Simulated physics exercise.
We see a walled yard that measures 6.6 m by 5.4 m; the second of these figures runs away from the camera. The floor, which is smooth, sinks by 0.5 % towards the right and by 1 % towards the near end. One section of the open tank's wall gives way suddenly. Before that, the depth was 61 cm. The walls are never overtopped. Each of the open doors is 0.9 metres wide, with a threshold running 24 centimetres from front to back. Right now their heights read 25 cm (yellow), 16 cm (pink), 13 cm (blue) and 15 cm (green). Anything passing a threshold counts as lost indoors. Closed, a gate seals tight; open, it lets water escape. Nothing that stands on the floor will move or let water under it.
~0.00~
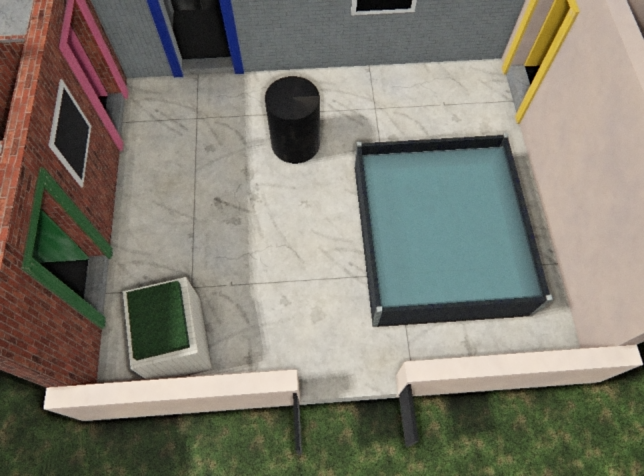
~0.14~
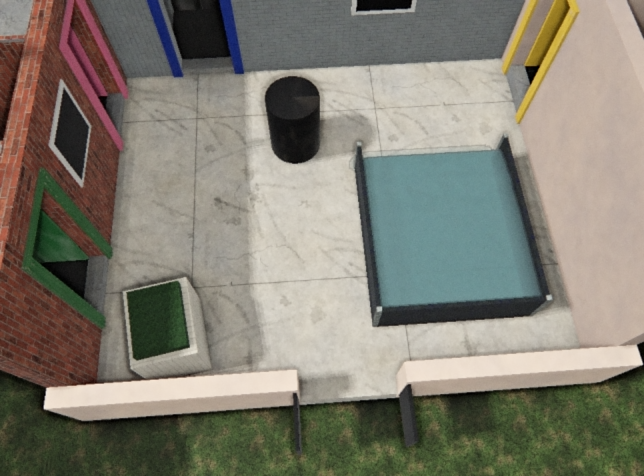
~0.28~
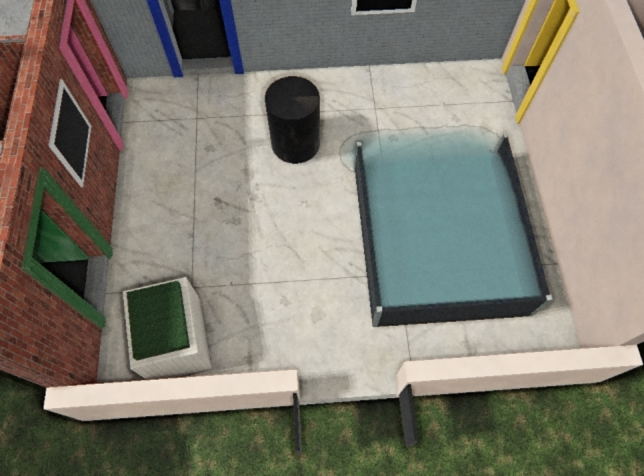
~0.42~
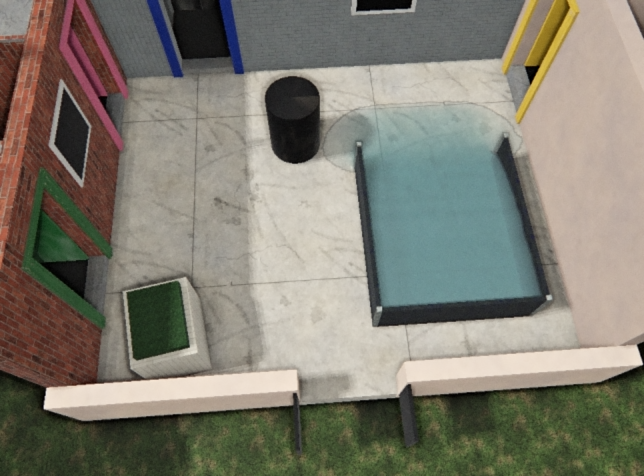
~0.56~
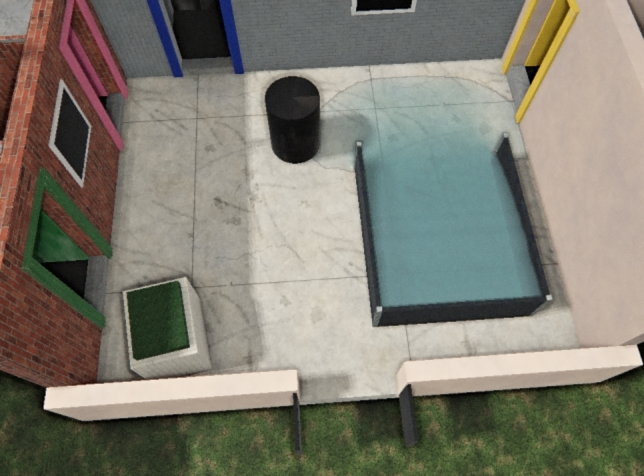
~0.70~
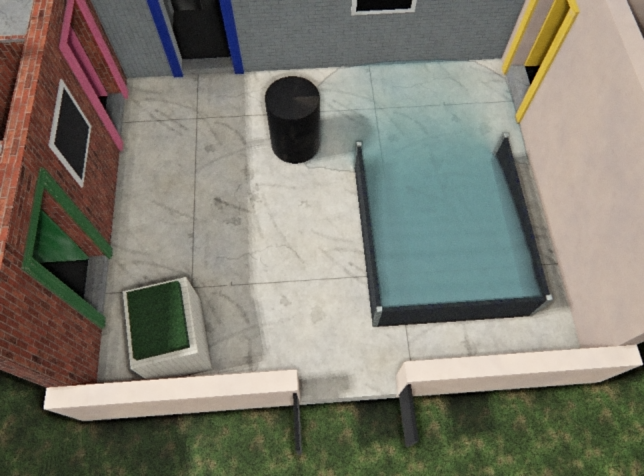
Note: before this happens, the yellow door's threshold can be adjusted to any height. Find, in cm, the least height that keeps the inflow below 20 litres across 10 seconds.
The least height is about 31 cm.
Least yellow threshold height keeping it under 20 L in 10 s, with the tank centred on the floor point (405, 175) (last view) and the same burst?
Then roughly 36 cm.
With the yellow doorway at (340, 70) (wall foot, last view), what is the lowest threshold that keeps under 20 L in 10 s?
26 cm.
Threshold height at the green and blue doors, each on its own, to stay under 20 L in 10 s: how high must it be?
You'd want some 10.5 cm at green and some 6.0 cm at blue.
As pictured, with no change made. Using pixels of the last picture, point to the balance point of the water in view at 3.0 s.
Around (401, 145).
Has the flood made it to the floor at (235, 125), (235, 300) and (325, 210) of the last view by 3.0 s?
First wet through, second bone-dry, third bone-dry.
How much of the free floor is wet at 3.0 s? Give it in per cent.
Approximately 45 % of it.
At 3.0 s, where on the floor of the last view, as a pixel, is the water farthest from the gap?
(127, 85).
After 1.4 s water covers 25 % of the floor, deepest (41 cm) near (500, 74); 16 cm at the yellow door, 0 litres in over its 25 cm threshold.
After 3.0 s water covers 45 % of the floor, deepest (35 cm) near (498, 66); 32 cm at the yellow door, 45 litres in over its 25 cm threshold.
After 10.0 s water covers 95 % of the floor, deepest (15 cm) near (96, 397); 11 cm at the yellow door, 59 litres in over its 25 cm threshold.
At the yellow door as built, the water arrived by 0.7 s and peaked near 37 cm at 2.0 s.
With a threshold of 28 cm, 36 litres would have come in within the 10 s; with 38 cm, 2 litres. So under 20 litres takes about 31 cm.
